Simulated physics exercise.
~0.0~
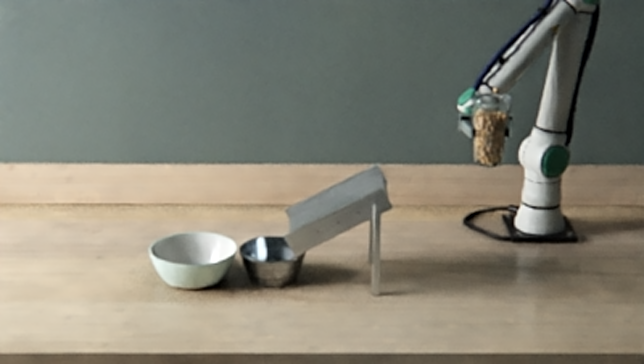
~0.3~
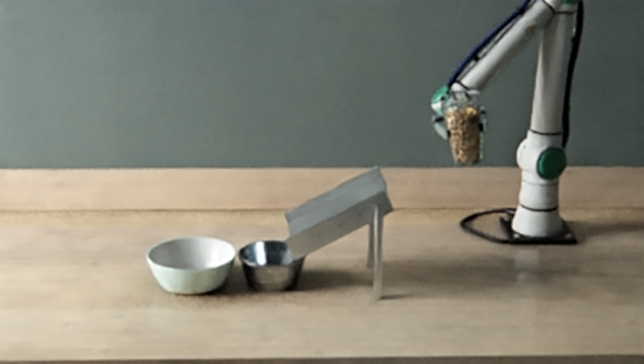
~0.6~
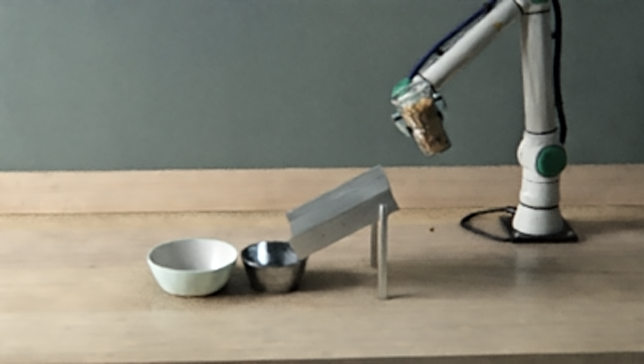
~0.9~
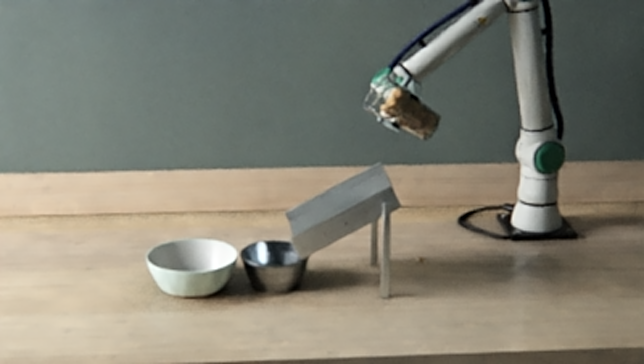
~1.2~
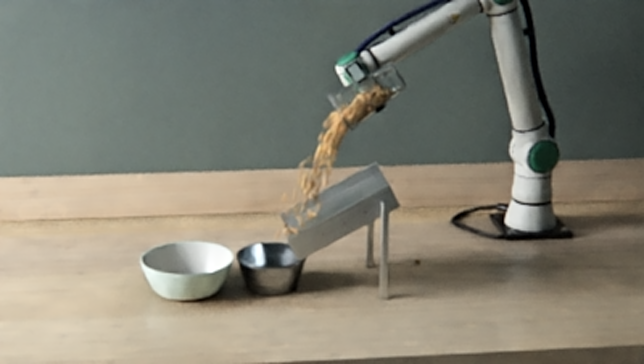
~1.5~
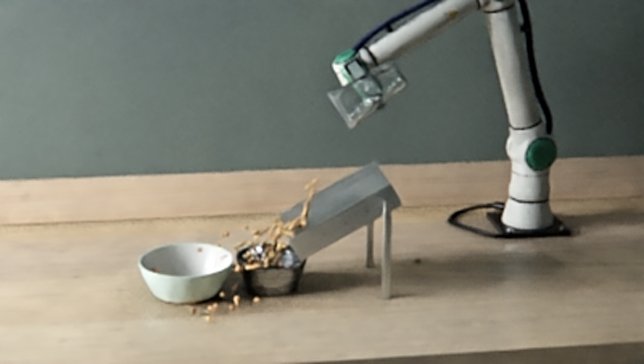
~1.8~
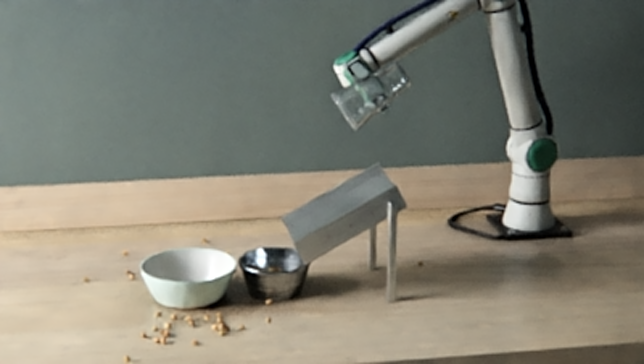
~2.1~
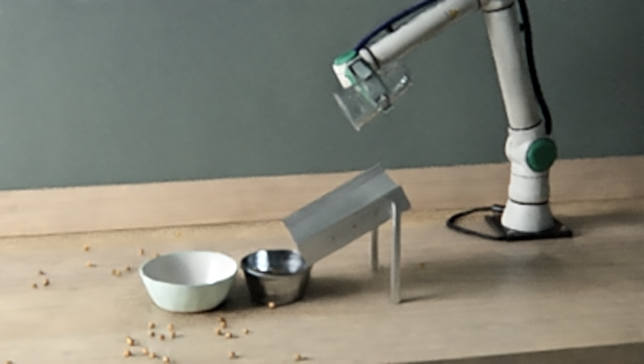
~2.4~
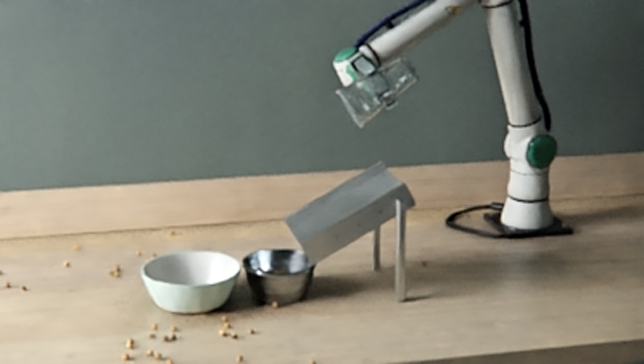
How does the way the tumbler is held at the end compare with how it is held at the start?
At the start the arm holds the tumbler upright, and by the end it holds it upside down.
We see a robot arm carry a clear tumbler of dried chickpeas left and tip it over a sloping metal chute, sending them down toward a metal bowl beside a pale one; some scatter across the wooden table, and the arm stays still with the tumbler overturned.
